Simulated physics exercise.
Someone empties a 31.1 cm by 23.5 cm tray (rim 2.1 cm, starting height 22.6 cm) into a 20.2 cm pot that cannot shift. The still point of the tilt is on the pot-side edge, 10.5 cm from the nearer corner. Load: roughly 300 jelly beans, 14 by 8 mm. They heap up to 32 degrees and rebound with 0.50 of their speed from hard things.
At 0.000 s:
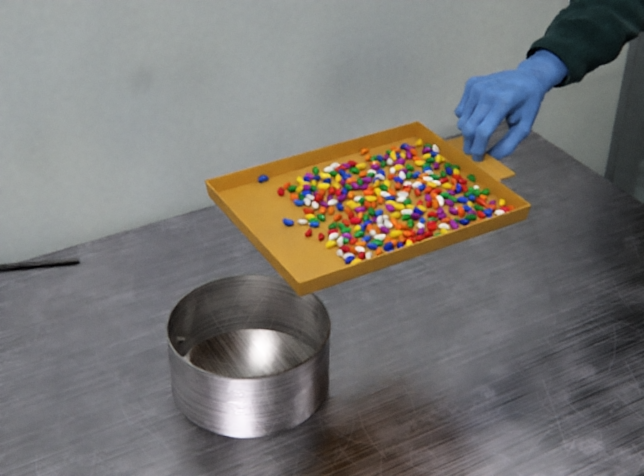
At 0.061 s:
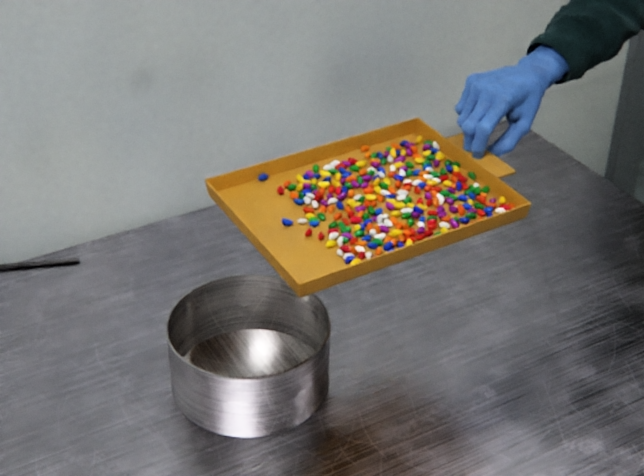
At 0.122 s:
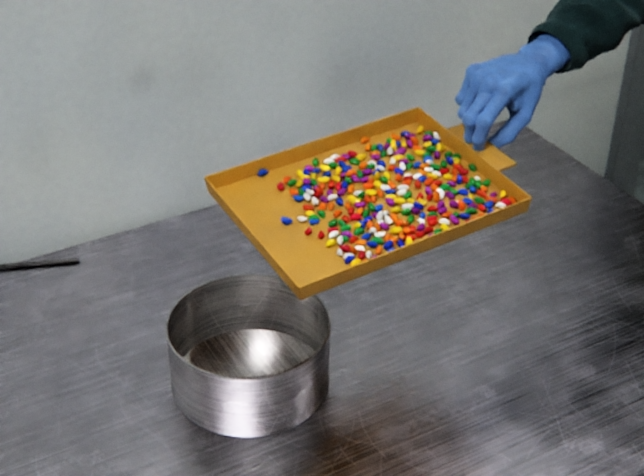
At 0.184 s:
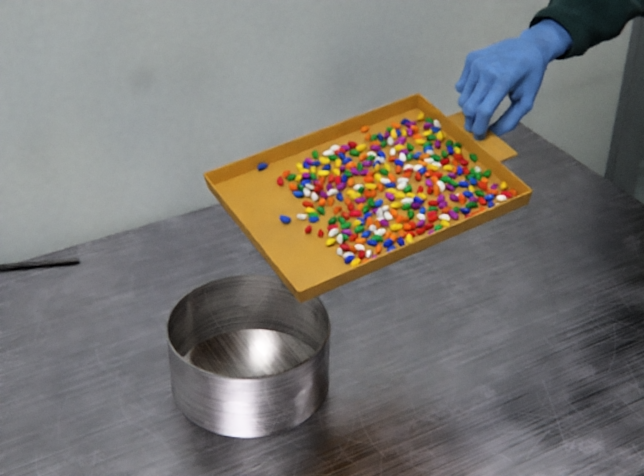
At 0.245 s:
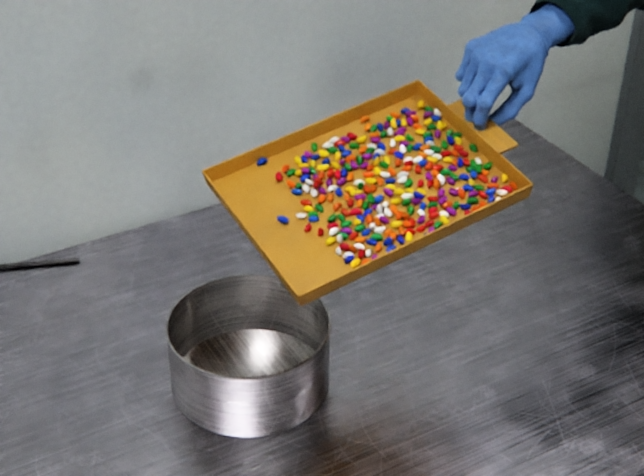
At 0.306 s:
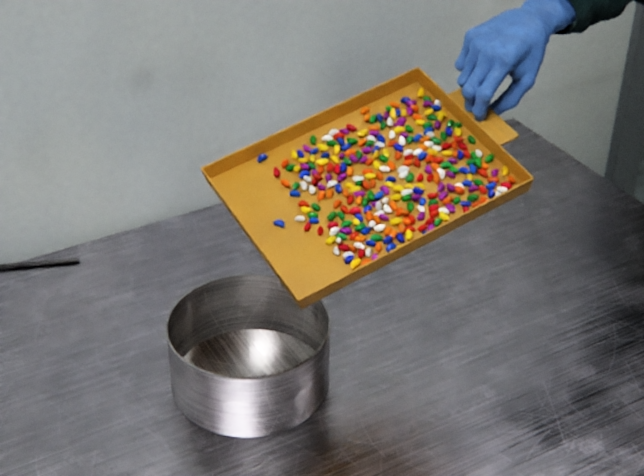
The clip shows a blue-gloved hand gripping a shallow orange-yellow tray of colorful jelly beans above a dark table, near a round metal pot. The hand raises the tray's far side, gradually steepening its tilt toward the pot.
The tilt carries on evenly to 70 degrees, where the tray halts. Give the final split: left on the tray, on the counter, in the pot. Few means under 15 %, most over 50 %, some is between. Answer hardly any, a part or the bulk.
Left on the tray: A part; on the counter: The bulk; in the pot: Hardly any.
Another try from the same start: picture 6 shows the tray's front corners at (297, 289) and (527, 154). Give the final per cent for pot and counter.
Pot 15, counter 35.
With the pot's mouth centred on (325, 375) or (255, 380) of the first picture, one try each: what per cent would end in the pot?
About 80 and 80 per cent.
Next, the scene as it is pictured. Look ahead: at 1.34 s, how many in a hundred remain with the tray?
About 45 per cent.
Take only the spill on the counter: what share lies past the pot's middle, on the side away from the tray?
About 70 per cent.
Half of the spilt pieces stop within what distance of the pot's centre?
About 18 cm.
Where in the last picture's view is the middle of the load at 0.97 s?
Near (320, 271).
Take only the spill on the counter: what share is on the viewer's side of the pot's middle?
Roughly 100 per cent.
After 0.70 s, tilt 42 degrees; the tray holds 100 %, the pot 0 %.
After 0.97 s, tilt 59 degrees; the tray holds 95 %, the pot 0 %.
After 1.34 s, tilt 70 degrees; the tray holds 45 %, the pot 5 %.
At rest (2.9 s), tray 25 %, counter 70 %, pot 5 %.
